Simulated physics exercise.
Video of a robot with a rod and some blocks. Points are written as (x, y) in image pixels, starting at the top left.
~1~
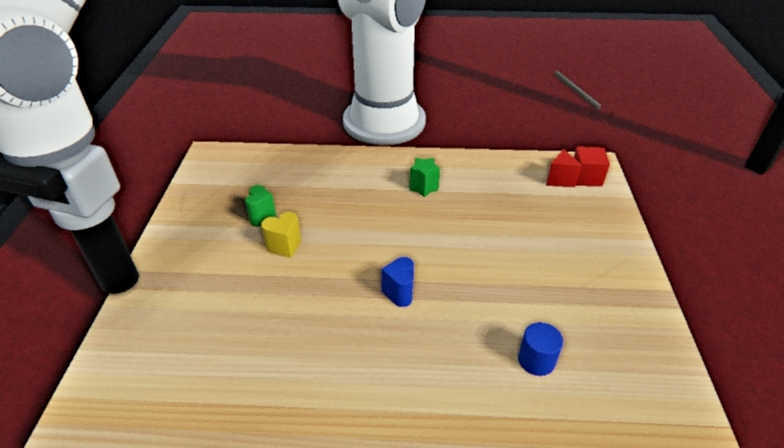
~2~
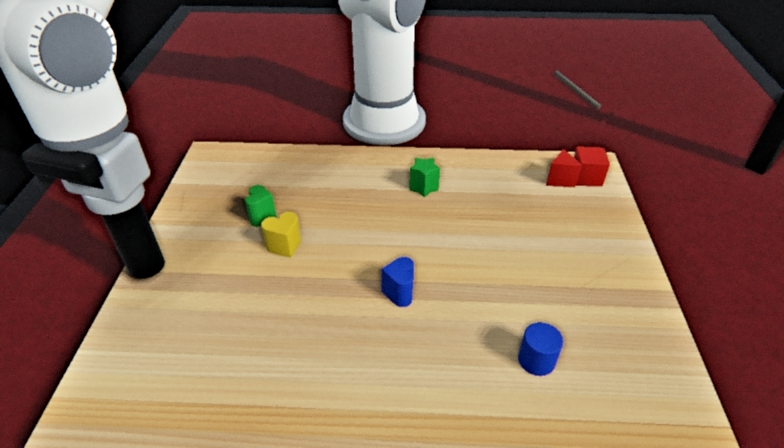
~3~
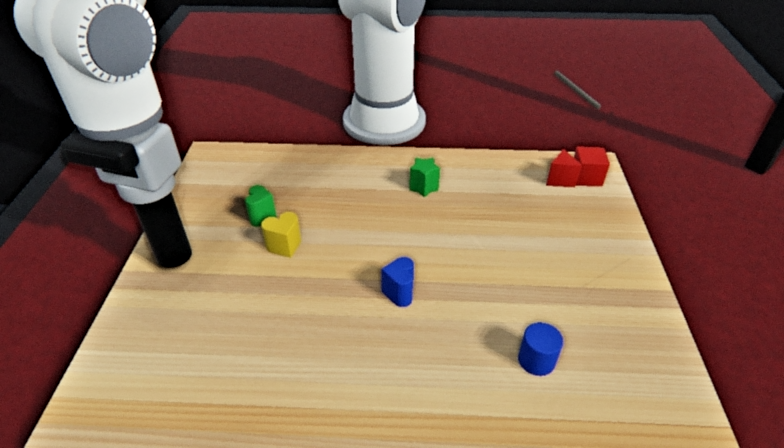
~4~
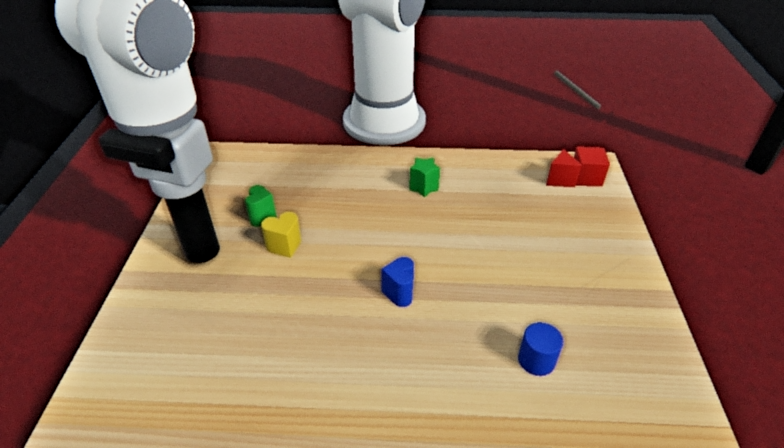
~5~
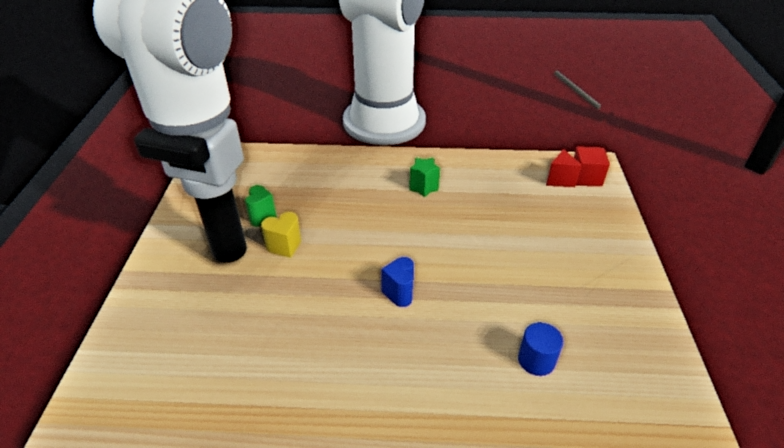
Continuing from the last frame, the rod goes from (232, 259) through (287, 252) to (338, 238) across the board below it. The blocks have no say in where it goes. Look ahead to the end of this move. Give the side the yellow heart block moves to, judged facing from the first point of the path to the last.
The shift goes left.
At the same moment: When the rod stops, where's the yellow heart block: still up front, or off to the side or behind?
It will keep going ahead of the rod.
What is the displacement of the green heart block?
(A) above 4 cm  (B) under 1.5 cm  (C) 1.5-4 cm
B.
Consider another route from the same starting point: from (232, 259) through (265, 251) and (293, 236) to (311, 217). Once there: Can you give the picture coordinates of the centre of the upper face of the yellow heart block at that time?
I'd place it at (328, 209), taking the centre of its top.
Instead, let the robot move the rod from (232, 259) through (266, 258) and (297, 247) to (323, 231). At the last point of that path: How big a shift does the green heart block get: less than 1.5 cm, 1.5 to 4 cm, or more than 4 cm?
It ends under 1.5 cm away.
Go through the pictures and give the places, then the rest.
Rod tip at (121, 281); block tops, green heart block at (257, 194); yellow heart block at (281, 222), in the first frame.
Rod at (147, 266); blocks unchanged, in the second frame.
Rod at (175, 256); blocks unchanged, in the third frame.
Rod at (203, 251); blocks unchanged, in the fourth frame.
Rod at (230, 251); green heart block at (257, 194); yellow heart block at (281, 222), in the fifth frame.
On the path given first. One third of the way, rod at (268, 247); yellow heart block at (297, 219).
Two thirds of the way, rod at (305, 240); yellow heart block at (332, 209).
At the end, rod at (338, 229); green heart block in place; yellow heart block at (362, 198), turned 20° anticlockwise.
